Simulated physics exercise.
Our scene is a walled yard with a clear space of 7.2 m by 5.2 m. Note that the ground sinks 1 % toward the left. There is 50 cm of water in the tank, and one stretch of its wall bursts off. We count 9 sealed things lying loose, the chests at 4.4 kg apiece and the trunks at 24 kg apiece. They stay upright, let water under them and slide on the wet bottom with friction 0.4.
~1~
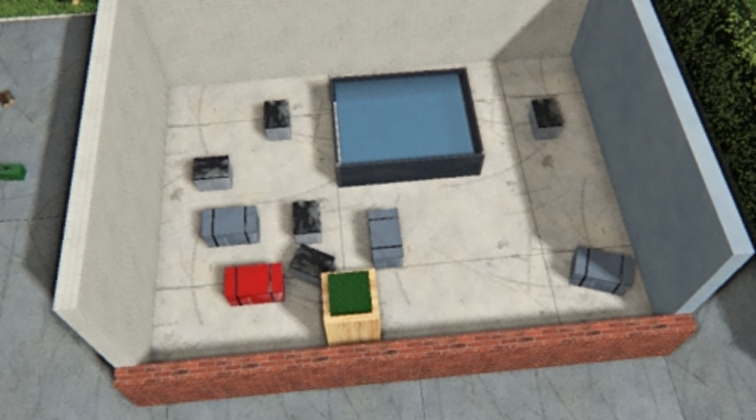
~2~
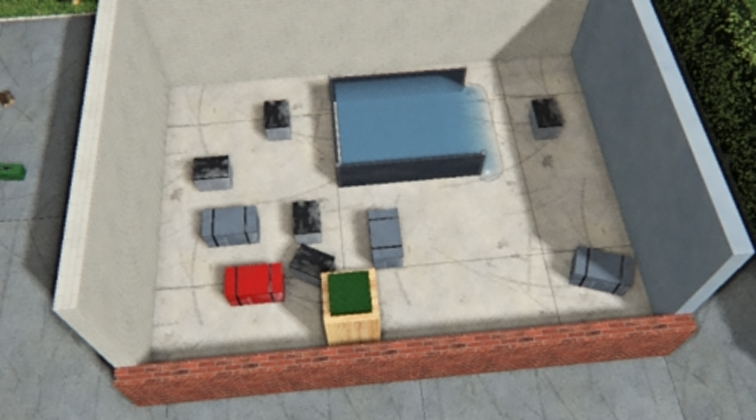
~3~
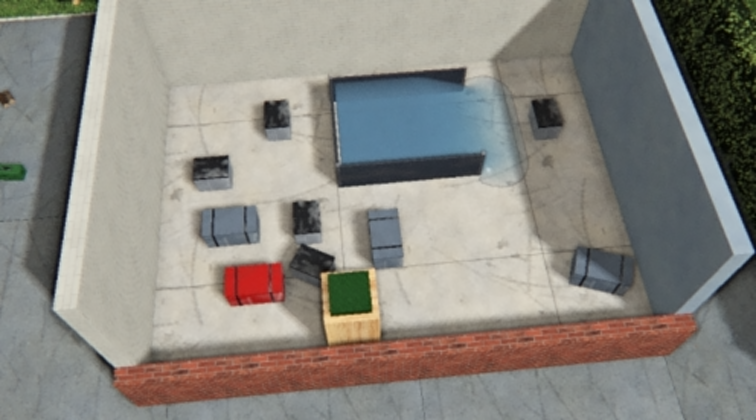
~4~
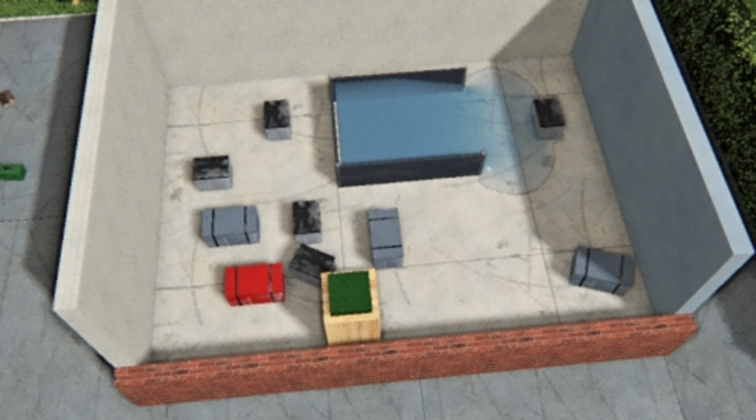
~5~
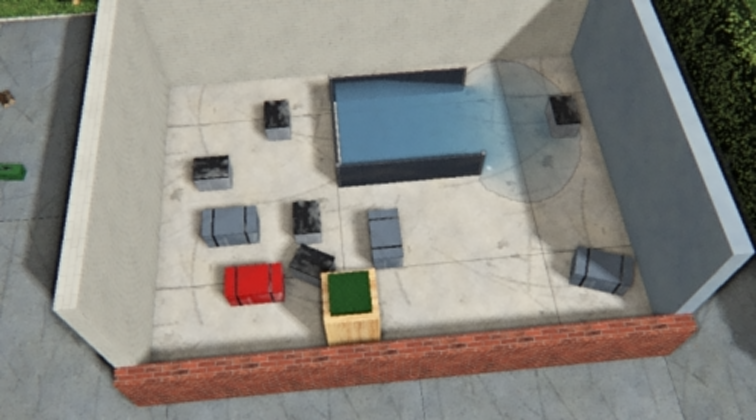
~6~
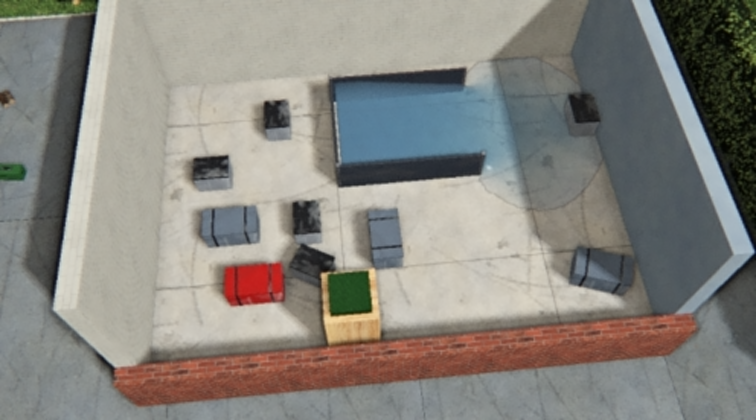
Walled yard with a tank losing its right side, water spreading across the floor and pushing a dark-topped chest rightward.
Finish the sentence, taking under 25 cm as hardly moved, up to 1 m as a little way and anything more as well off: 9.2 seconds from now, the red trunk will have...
The red trunk will have hardly moved.
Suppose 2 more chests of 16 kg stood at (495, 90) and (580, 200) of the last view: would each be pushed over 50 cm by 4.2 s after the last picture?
So it goes across the line, then across the line.
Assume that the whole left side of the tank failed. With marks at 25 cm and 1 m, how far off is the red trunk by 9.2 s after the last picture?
I'd say the red trunk gets swept off.
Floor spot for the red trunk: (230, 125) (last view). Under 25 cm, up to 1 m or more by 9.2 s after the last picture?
It holds its place.
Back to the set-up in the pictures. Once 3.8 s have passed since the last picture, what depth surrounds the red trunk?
Depth: About 0 cm.
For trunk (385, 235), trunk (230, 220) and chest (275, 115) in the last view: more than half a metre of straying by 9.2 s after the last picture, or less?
In sequence - crossed the line; stayed below the line; stayed below the line.
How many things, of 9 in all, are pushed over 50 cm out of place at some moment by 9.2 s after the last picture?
I get 6.
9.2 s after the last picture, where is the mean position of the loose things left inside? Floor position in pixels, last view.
Centre of the remaining things: Roughly (300, 209).
Then, 1.2 s after the last picture the red trunk is near (253, 279), 0.0 m from its start, aground; 1 afloat.
Then, 3.8 s after the last picture the red trunk is near (253, 279), 0.0 m from its start, aground; 1 afloat.
Then, 6.2 s after the last picture the red trunk is near (253, 279), 0.0 m from its start, aground; 2 afloat.
Then, 9.2 s after the last picture the red trunk is near (253, 279), 0.0 m from its start, aground; 7 afloat.
